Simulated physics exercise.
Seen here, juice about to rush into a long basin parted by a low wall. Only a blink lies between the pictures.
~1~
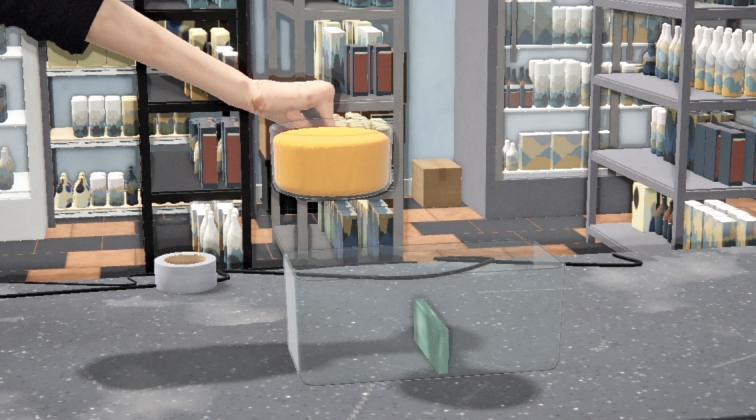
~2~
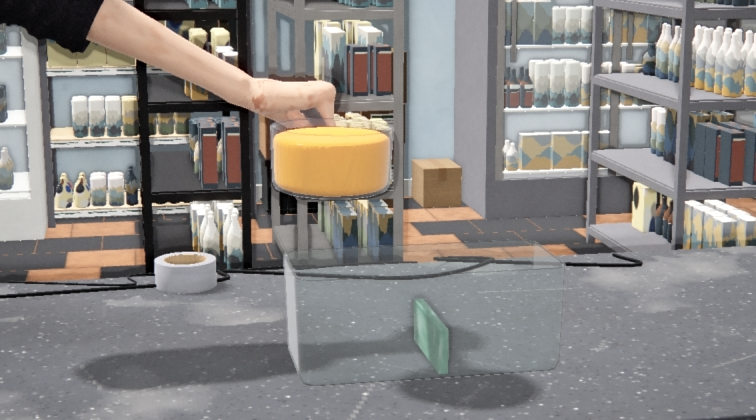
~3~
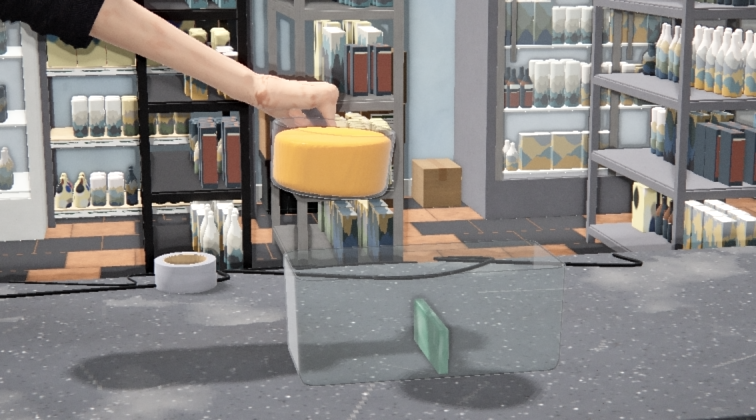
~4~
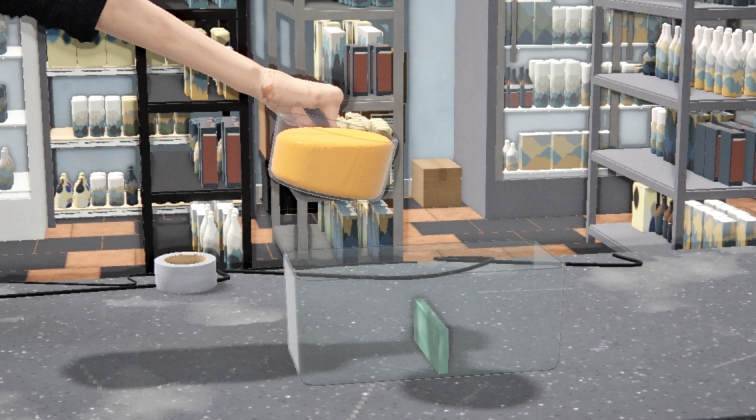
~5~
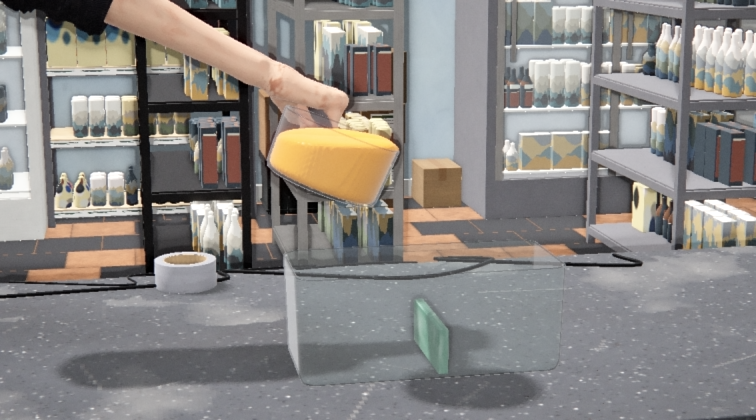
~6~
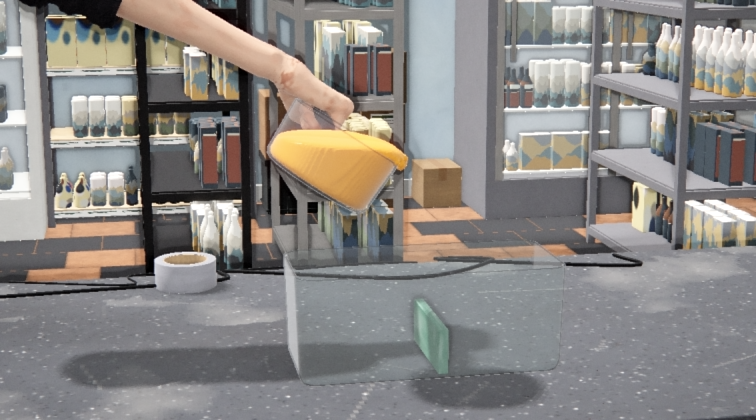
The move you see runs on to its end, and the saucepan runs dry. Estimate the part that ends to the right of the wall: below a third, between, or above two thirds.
In the end between a third and two thirds is right of the wall.
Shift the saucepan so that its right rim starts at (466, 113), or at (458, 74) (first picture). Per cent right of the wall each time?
First some 85, then 80 per cent.
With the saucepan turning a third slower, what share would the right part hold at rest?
About 65 per cent.
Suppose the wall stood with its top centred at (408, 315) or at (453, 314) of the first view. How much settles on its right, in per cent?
First some 80, then 20 per cent.
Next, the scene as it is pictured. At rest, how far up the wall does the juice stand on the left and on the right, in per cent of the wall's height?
Near 30 on the left, 40 on the right.
A moment on, the saucepan is tipped on its side and 26 per cent is still to pour, 7 is left of the wall and 29 right of it.
Next, the saucepan is tipped right over and 6 per cent is still to pour, 35 is left of the wall and 53 right of it.
Then the saucepan is tipped right over and 1 per cent is still to pour, 47 is left of the wall and 48 right of it.
Later the saucepan is tipped right over and 0 per cent is still to pour, 49 is left of the wall and 49 right of it.
In the end 49 per cent lies left of the wall, 49 right of it and 1 outside.
